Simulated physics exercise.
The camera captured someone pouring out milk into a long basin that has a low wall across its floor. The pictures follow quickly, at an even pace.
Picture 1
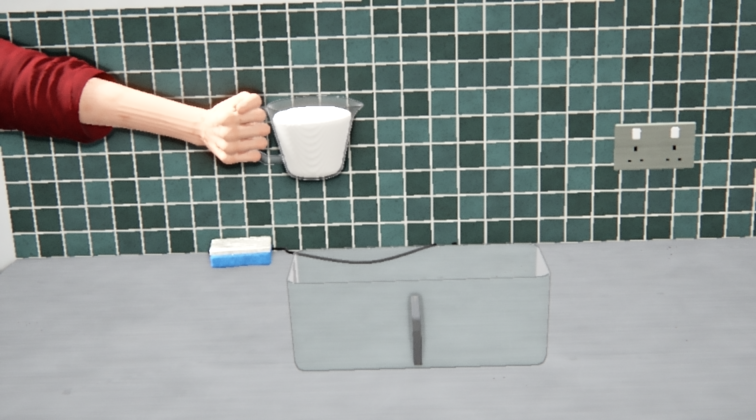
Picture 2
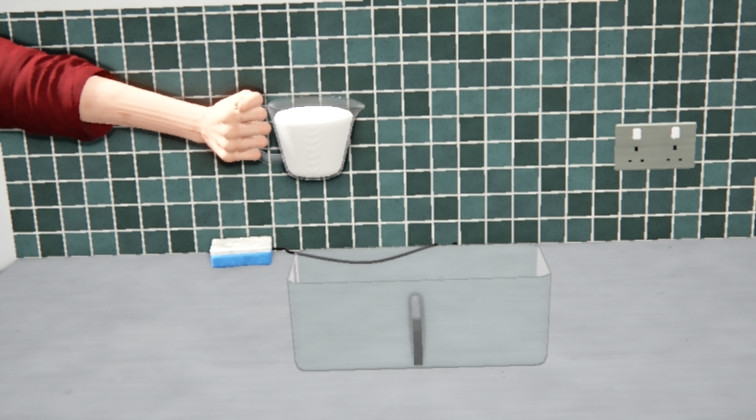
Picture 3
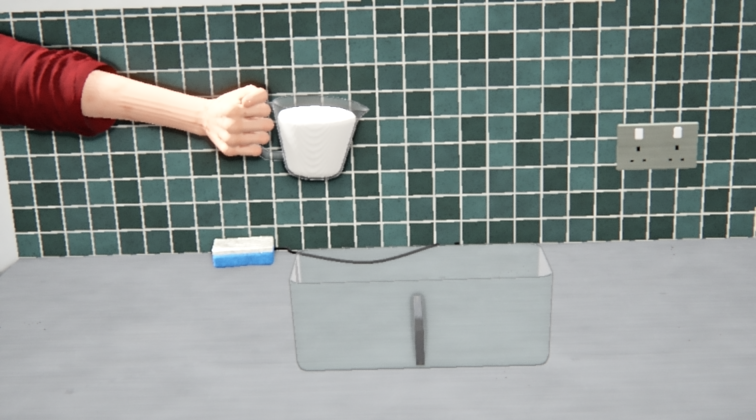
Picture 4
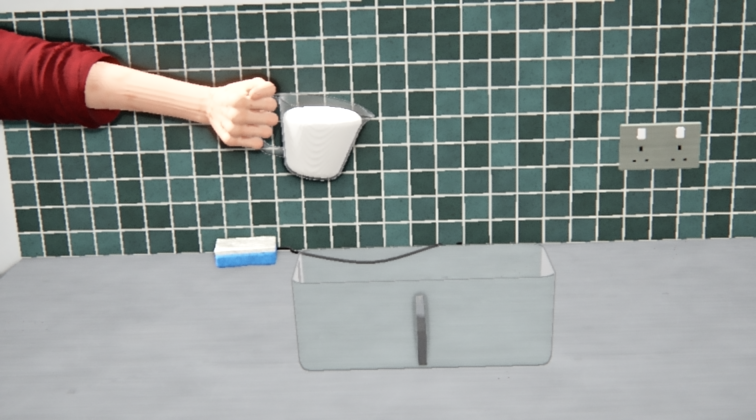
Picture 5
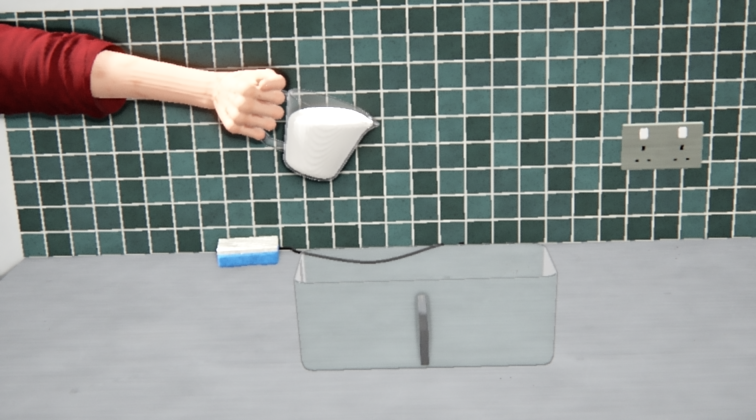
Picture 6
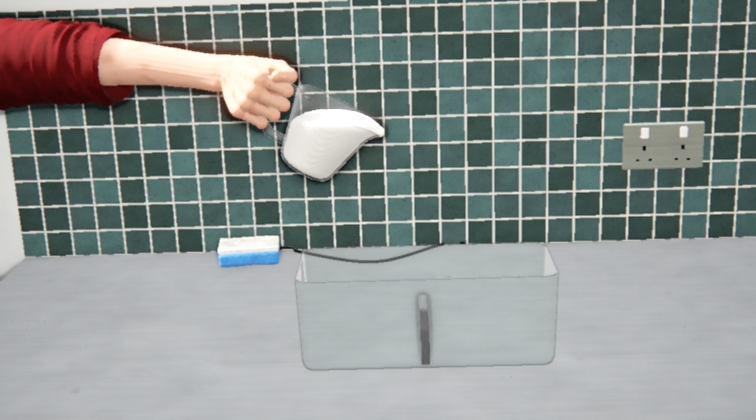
To begin with, a hand in a red sleeve holds a clear jug of white liquid almost upright above a long, see-through basin on a grey counter. The hand then tilts the jug steadily to the right, and the white liquid slides up to its spout.
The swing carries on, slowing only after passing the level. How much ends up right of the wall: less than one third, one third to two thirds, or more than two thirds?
The part right of the wall will probably range from one third to two thirds.
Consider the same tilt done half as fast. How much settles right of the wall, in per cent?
Roughly 70 percent.
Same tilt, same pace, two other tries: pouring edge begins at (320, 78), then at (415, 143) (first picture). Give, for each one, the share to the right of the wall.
In order: Close to 5 and 95 percent.
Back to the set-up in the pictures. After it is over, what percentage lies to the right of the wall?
50 % or thereabouts.
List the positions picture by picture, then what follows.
The first picture shows tilt 0°; pouring edge (363, 104); surface from (274, 115) to (352, 113); the long basin's rim runs from (291, 267) to (544, 260); the wall's top is at (416, 314).
The second picture shows tilt 1°; pouring edge (365, 105); surface from (275, 115) to (353, 113).
The third picture shows tilt 6°; pouring edge (369, 109); surface from (278, 113) to (357, 114).
The fourth picture shows tilt 12°; pouring edge (374, 115); surface from (284, 113) to (363, 116).
The fifth picture shows tilt 21°; pouring edge (379, 124); surface from (290, 116) to (372, 119).
The sixth picture shows tilt 32°; pouring edge (382, 134); surface from (291, 120) to (371, 126); 2 per cent is over the edge.
A moment on, the measuring jug is tipped on its side and 38 per cent is still to pour, 1 is left of the wall and 20 right of it.
Next, the measuring jug is tipped right over and 4 per cent is still to pour, 34 is left of the wall and 50 right of it.
Then the measuring jug is tipped right over and 0 per cent is still to pour, 47 is left of the wall and 50 right of it.
Later the measuring jug is tipped right over and 0 per cent is still to pour, 47 is left of the wall and 51 right of it.
In the end 47 per cent lies left of the wall, 51 right of it and 2 outside.
